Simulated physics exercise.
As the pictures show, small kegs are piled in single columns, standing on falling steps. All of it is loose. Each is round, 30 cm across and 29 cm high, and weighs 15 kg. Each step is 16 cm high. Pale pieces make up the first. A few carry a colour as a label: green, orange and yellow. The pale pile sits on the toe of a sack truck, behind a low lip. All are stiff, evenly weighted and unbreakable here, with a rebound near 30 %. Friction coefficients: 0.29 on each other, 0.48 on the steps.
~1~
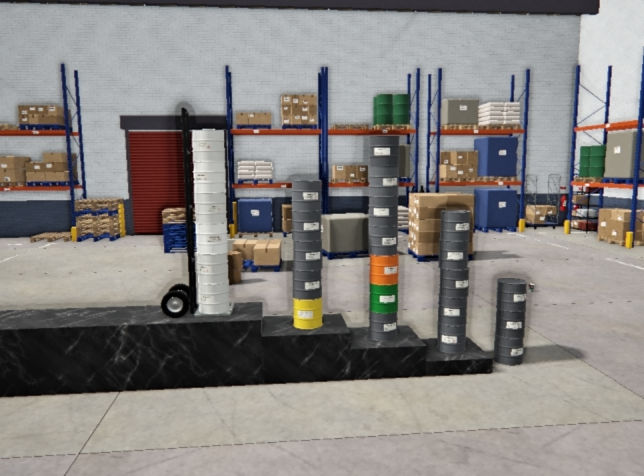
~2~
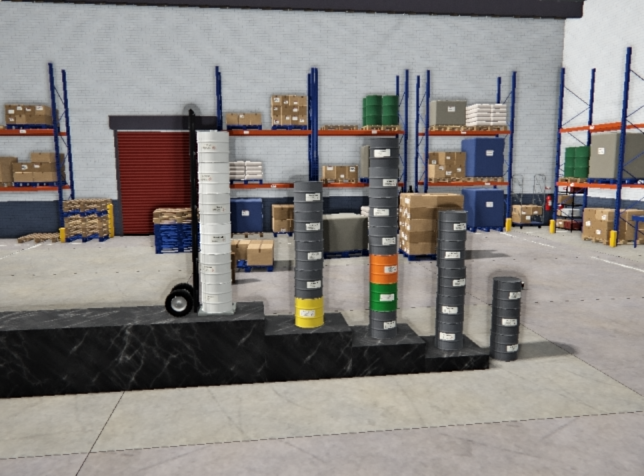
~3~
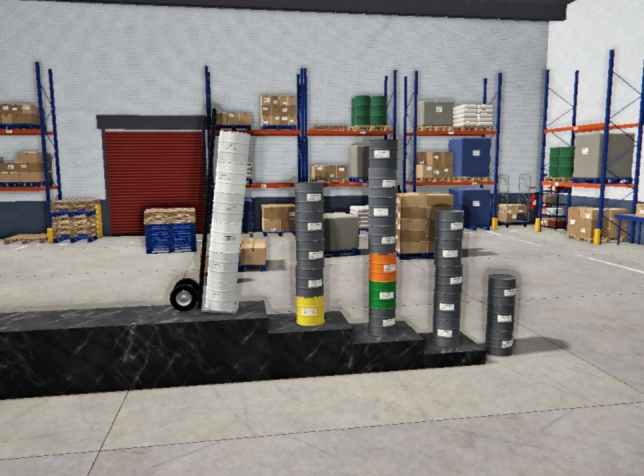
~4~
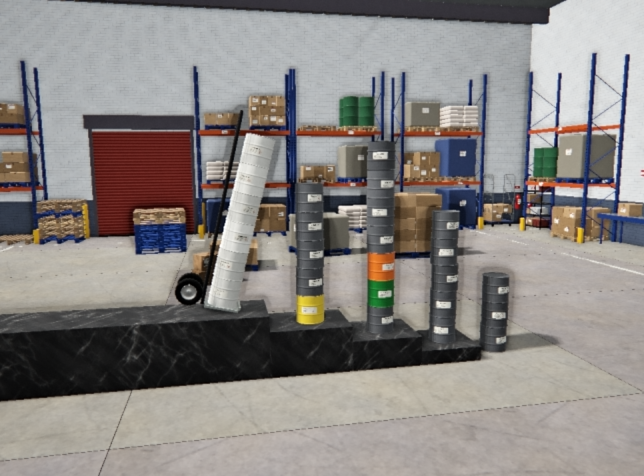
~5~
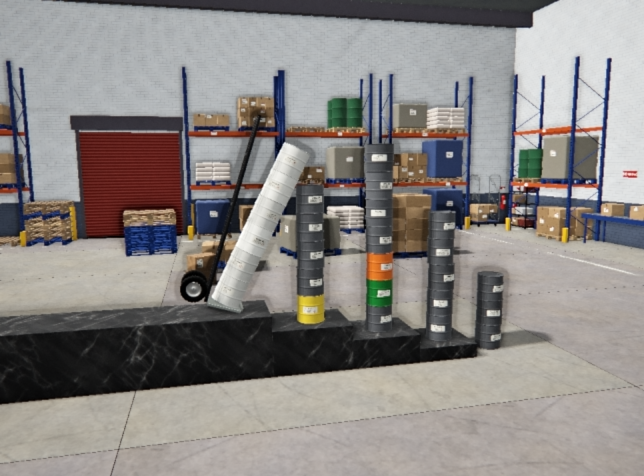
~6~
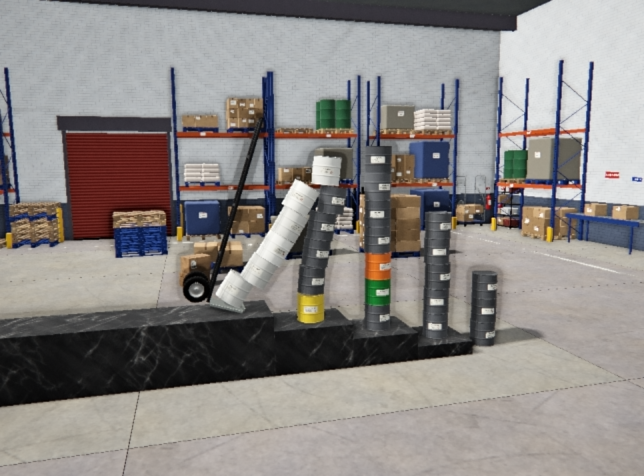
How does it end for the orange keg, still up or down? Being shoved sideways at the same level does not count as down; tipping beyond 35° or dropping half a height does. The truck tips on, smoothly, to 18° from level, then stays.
That keg drops.
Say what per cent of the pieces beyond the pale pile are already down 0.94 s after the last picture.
By then 25 per cent.
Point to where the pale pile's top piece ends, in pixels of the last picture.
Near (505, 361).
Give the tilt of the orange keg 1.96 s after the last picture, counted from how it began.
About 110°.
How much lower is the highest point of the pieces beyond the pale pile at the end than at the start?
Some 155 cm lower.
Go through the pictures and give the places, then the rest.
In the first picture (we follow the side turned to the camera; the camera moves round a little), truck frame (185, 152) 0° forward; orange keg (387, 270); yellow keg (309, 314); green keg (387, 299); no other piece has moved.
Truck frame (192, 153) 1° forward; orange keg (387, 270), in the second picture.
Truck frame (211, 151) 6° forward, top of the pale pile leaning 7°; orange keg (386, 268); no other piece has moved, in the third picture.
Truck frame (234, 151) 13° forward, top of the pale pile leaning 15°; orange keg (385, 267); no other piece has moved, in the fourth picture.
Truck frame (248, 154) 18° forward, top of the pale pile leaning 26°; orange keg (384, 267); no other piece has moved, in the fifth picture.
Truck frame (251, 156) 18° forward, top of the pale pile leaning 6°; orange keg (382, 267); yellow keg (314, 309); green keg (382, 292); steepest lean 9°, the keg at (336, 201); 4 stirred so far, in the sixth picture.
Then, 0.94 s on from the sixth picture, 6 of the pale pile down; 5 of the 20 other kegs down; orange keg tipped 16°; green keg tipped 18°.
Then, 1.96 s on from the sixth picture, 6 of the pale pile down; 16 of the 20 other kegs down; orange keg on its side; green keg tipped 26°, 31 cm lower.
Finally, 6 of the pale pile down; 16 of the 20 other kegs down; orange keg on its side; green keg tipped 26°, 31 cm lower; yellow keg unmoved. Seen by the last camera, middles, orange keg near (373, 315), green keg near (408, 310).
